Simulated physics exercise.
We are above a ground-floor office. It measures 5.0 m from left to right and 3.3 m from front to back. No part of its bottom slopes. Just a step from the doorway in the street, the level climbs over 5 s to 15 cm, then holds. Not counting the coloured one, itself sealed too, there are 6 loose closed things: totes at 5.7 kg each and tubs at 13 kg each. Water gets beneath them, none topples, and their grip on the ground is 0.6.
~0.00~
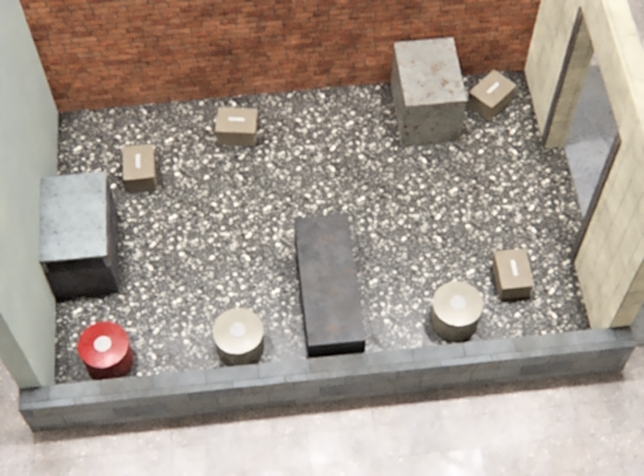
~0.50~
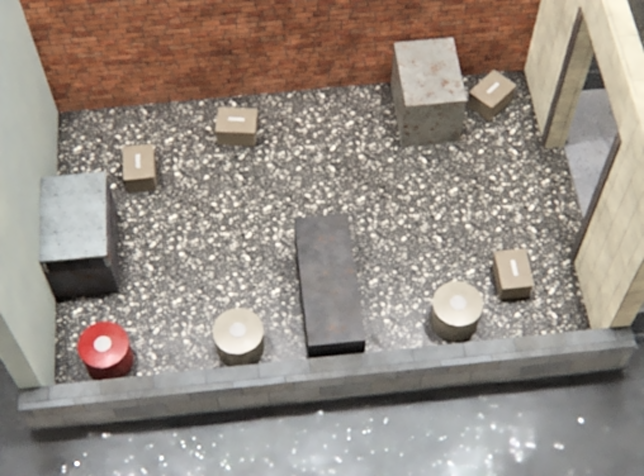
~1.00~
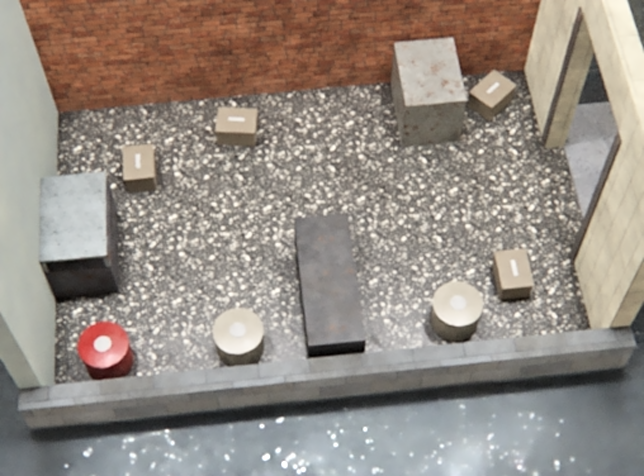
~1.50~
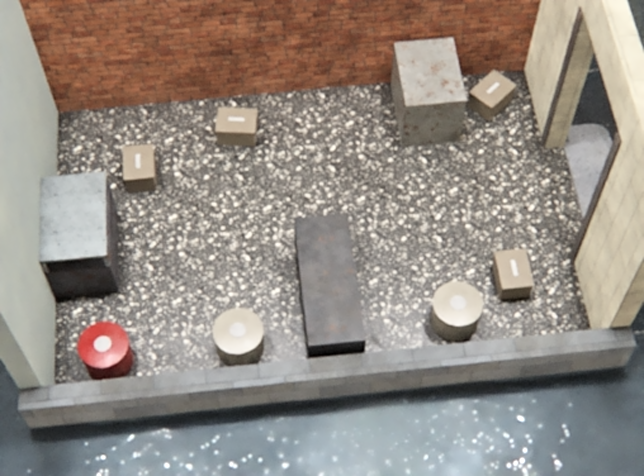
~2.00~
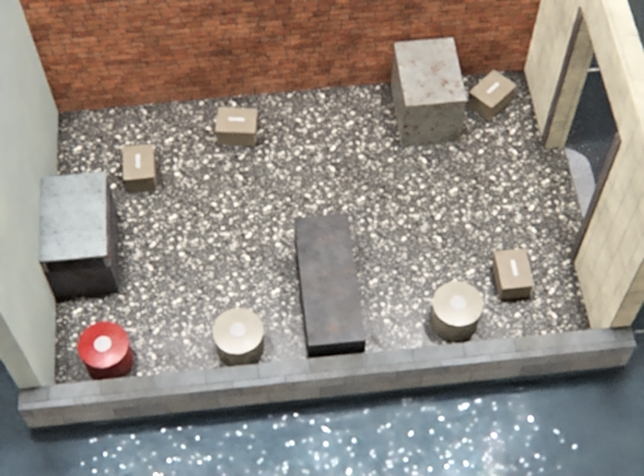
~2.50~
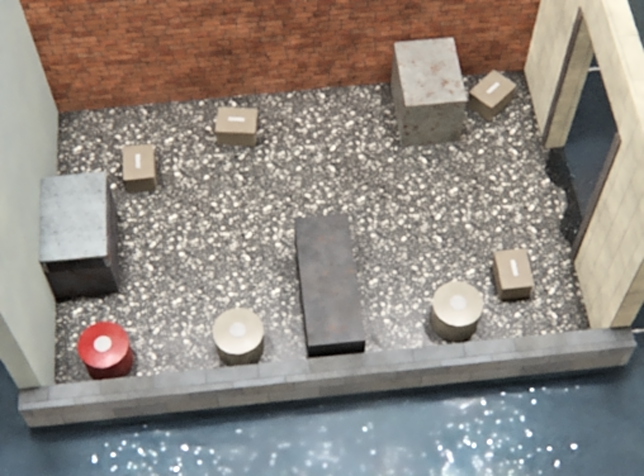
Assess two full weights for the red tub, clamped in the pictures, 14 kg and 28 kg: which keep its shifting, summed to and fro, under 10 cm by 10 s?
Short answer: The lighter one.
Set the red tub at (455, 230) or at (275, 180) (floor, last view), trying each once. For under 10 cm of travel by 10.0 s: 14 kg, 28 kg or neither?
In that order: It takes the larger; either load holds.
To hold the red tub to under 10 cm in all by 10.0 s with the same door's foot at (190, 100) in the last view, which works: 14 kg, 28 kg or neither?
Result: The heavier mass is required.
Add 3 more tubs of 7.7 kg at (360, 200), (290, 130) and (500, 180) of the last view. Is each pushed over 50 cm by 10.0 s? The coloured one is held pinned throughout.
Above the mark, below the mark, above the mark.
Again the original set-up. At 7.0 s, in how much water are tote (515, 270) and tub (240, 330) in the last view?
I'd estimate 3 cm for the first and 0 cm for the second.
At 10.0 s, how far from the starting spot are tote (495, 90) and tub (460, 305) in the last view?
One is off by 0 cm, the other by 0 cm, in the order asked.
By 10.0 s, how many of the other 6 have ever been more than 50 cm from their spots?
By my count, 0.
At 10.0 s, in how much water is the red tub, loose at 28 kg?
Roughly 2 cm.
After 3.5 s the red tub would be 0 cm from its start with 14 kg and 0 cm from its start with 28 kg; 0 cm of water round it then.
After 4.5 s the red tub would be 0 cm from its start with 14 kg and 0 cm from its start with 28 kg; 0 cm of water round it then.
After 7.0 s the red tub would be 0 cm from its start with 14 kg and 0 cm from its start with 28 kg; 0 cm of water round it then.
After 10.0 s the red tub would be 0 cm from its start with 14 kg and 0 cm from its start with 28 kg; 2 cm of water round it then.
